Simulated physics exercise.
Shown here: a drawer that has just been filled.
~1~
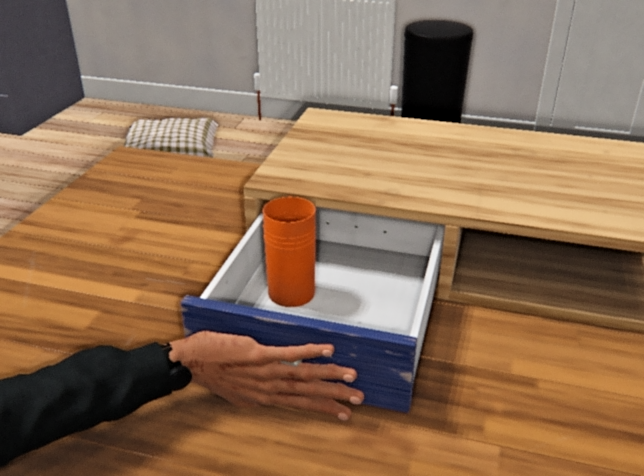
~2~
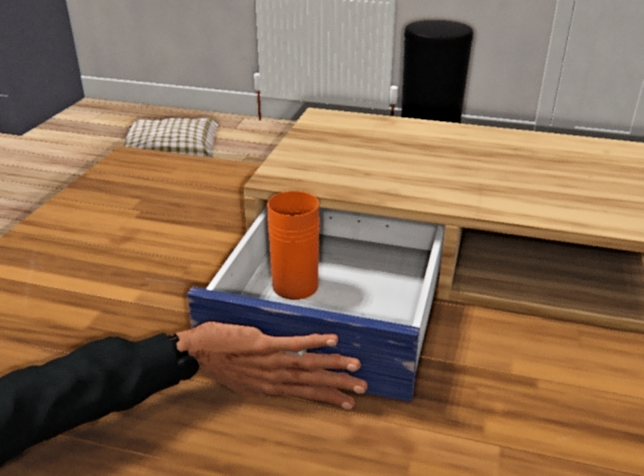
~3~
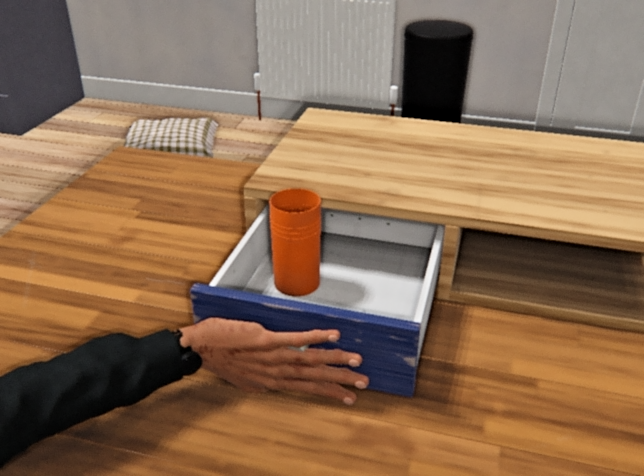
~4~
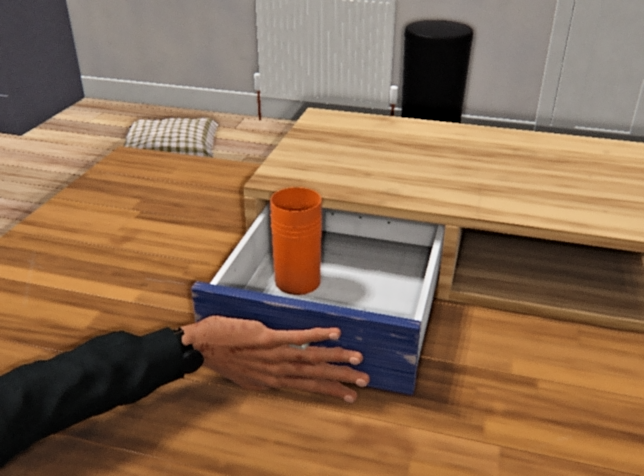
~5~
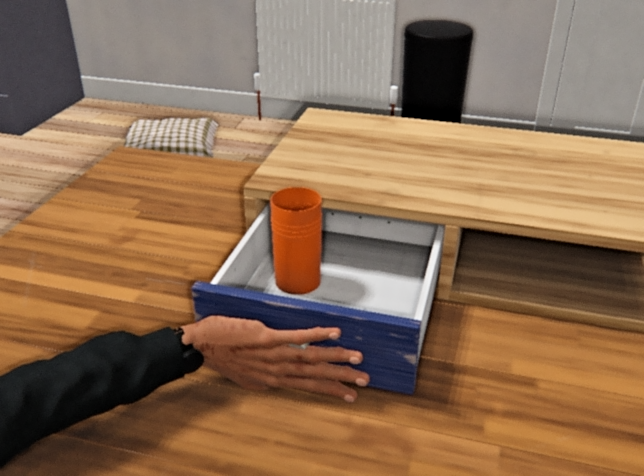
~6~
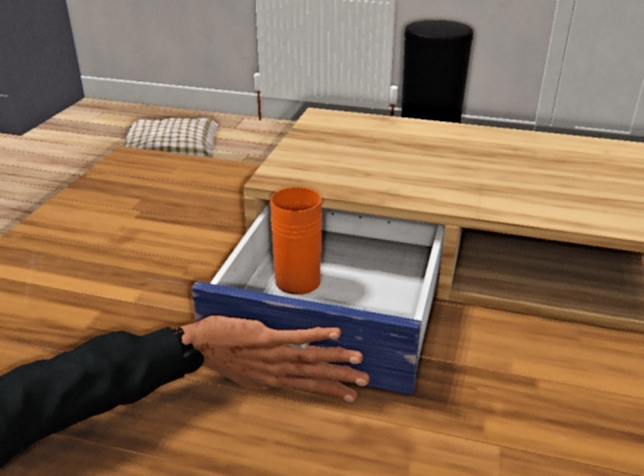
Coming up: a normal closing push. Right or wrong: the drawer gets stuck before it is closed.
Right.
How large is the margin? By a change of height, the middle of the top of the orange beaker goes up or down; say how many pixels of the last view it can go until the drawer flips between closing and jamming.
Down, by around 24 pixels.
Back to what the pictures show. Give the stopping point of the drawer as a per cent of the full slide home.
It comes to rest at close to 60 per cent, I'd say.
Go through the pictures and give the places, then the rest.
In the first frame, drawer (329, 283) wide open; orange beaker (291, 253).
In the second frame, drawer (332, 275) wide open; chest (460, 205).
In the third frame, drawer (334, 272) wide open; orange beaker (296, 244).
In the fourth frame, drawer (334, 271) wide open; chest (460, 205).
In the fifth frame, drawer (335, 271) wide open; orange beaker (297, 242).
In the sixth frame, drawer (335, 271) wide open; chest (460, 205).
Then, 0.38 s after the last picture, drawer starting in.
At rest, the drawer stays ajar.
